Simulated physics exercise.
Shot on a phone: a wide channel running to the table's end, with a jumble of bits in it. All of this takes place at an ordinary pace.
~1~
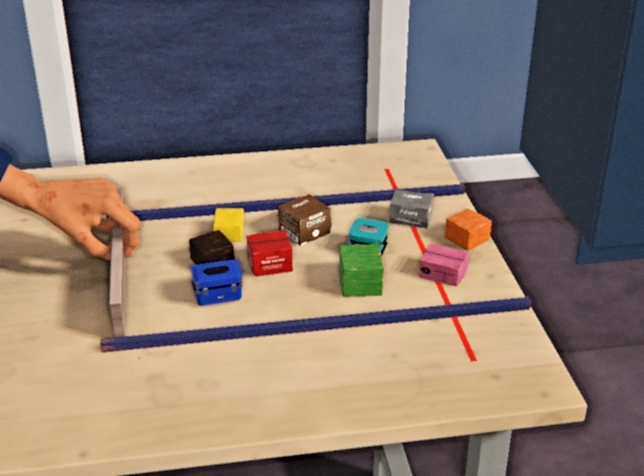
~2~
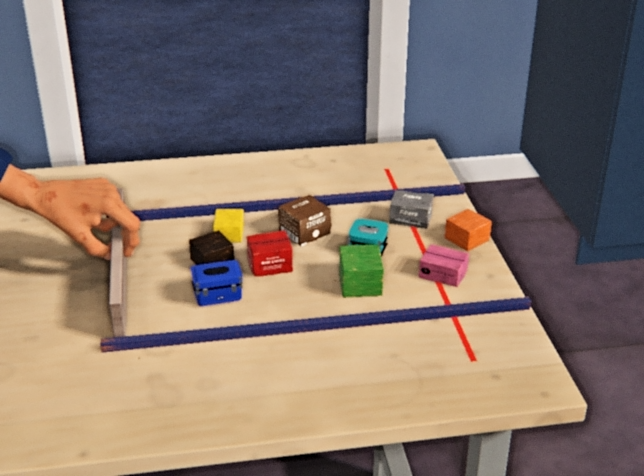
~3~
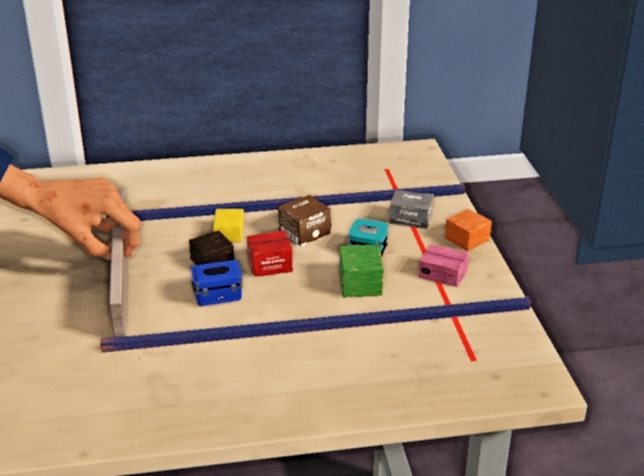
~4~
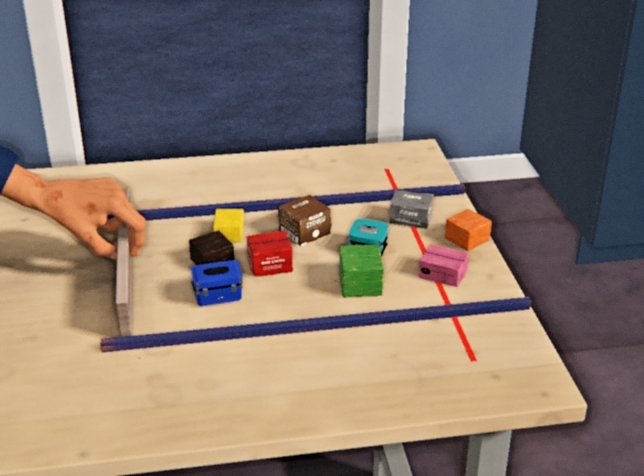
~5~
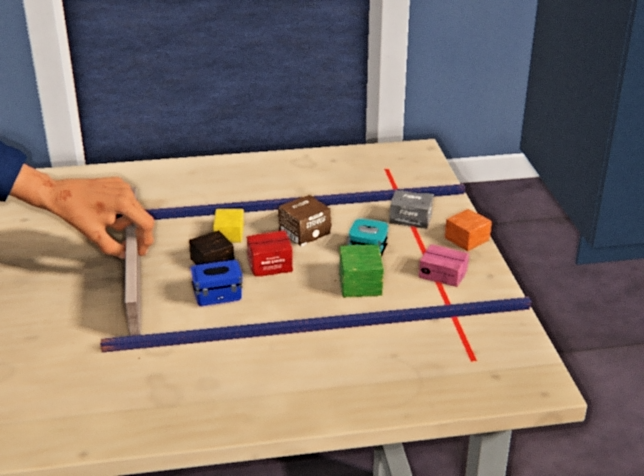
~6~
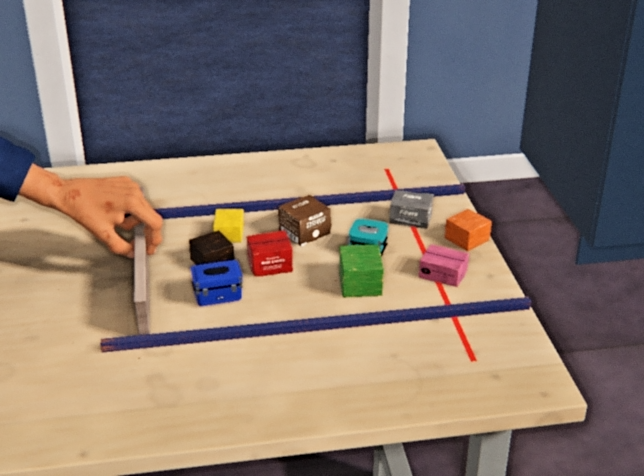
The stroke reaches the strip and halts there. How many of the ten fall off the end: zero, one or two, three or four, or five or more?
Over the end go more than two but fewer than five.
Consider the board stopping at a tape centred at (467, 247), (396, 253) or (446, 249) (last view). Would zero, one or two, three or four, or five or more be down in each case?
Place by place, the answers come out as at least five; one to two; more than four.
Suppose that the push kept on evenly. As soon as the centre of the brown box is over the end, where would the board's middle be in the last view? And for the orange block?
Around (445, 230), then around (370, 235).
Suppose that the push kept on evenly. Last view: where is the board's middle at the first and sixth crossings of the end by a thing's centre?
The first one at (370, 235), the next at (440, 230).
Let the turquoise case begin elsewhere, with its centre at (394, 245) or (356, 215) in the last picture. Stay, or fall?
First spot: Gone; second: Gone.
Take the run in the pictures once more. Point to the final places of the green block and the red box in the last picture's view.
First at (499, 257); second at (477, 237).
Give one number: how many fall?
That makes a total of 4.
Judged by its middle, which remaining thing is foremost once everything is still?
That'd be the green block, foremost of the lot.
A little later, none off yet; orange block at rest near (468, 230); pink box at rest near (444, 265); grey box at rest near (411, 209).
When it is over, the number that fall off is three or four; down, turquoise case, grey box, pink box and orange block.
